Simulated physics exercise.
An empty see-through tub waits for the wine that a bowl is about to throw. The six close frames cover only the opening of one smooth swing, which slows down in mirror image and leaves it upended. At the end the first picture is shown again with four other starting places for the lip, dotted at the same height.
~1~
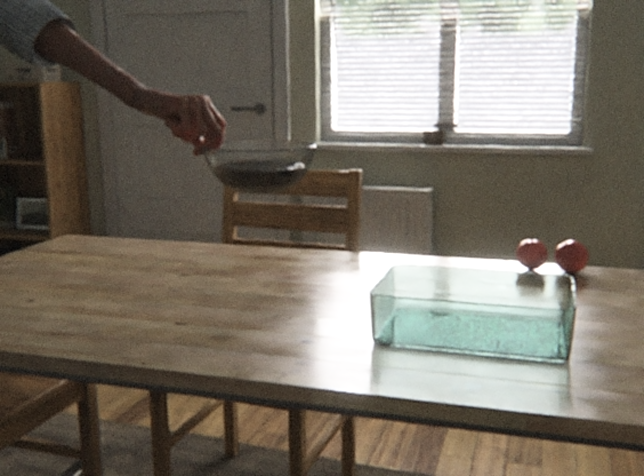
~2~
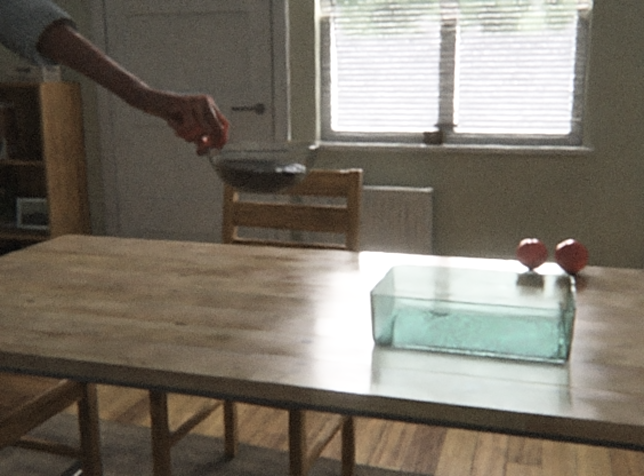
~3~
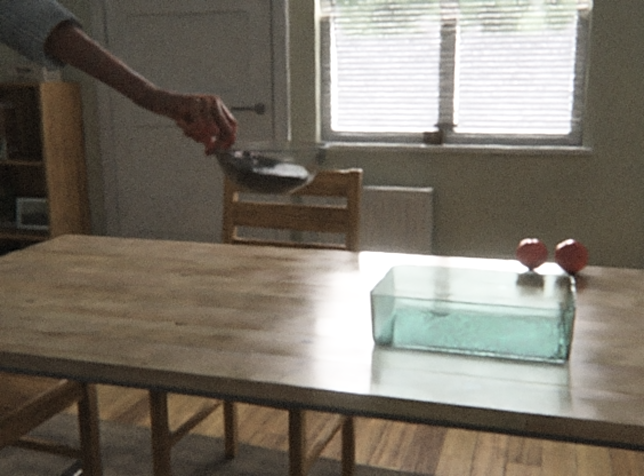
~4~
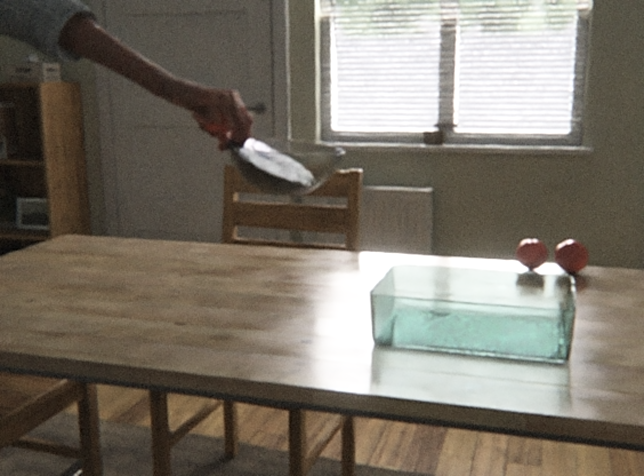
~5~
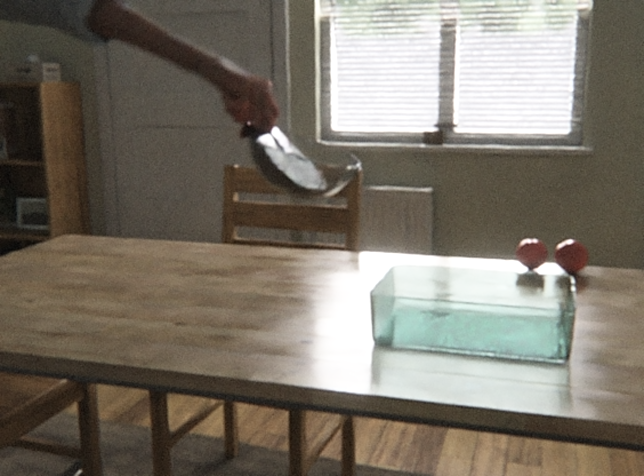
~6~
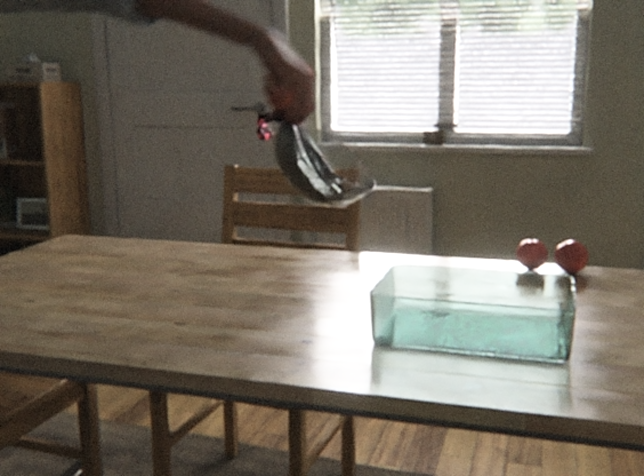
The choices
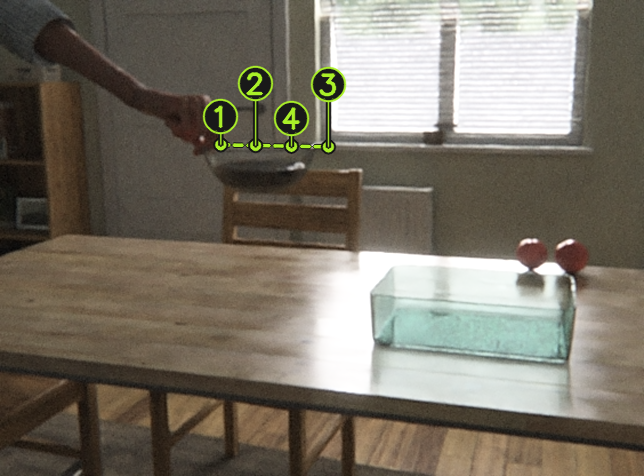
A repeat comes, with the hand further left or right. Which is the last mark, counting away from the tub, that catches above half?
4.
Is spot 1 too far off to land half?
Yes.
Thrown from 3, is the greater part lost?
No, not at all.
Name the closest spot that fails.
2 it is.
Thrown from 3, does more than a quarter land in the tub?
Yes.
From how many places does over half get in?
Two.
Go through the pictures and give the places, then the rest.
Upright, lip at (311, 146); tub from (371, 342) to (571, 361); nothing has left yet.
Upright, lip at (314, 146); nothing has left yet.
Upright, lip at (323, 146); nothing has left yet.
Tipped about 5°, lip at (339, 152); wine is over the rim, down to (241, 140).
Tipped about 18°, lip at (358, 166); wine is over the rim, down to (250, 135).
Tipped about 38°, lip at (373, 187); wine is over the rim, down to (265, 138).
On the marked copy, 1 at (220, 144); 2 at (255, 145); 3 at (328, 146); 4 at (291, 146).
With 1, about 1 % lands in the tub, 96 % falls short.
With 2, about 22 % lands in the tub, 74 % falls short and 4 % goes beside or beyond.
With 3, about 78 % lands in the tub, 8 % falls short and 14 % goes beside or beyond.
With 4, about 70 % lands in the tub, 19 % falls short and 11 % goes beside or beyond.
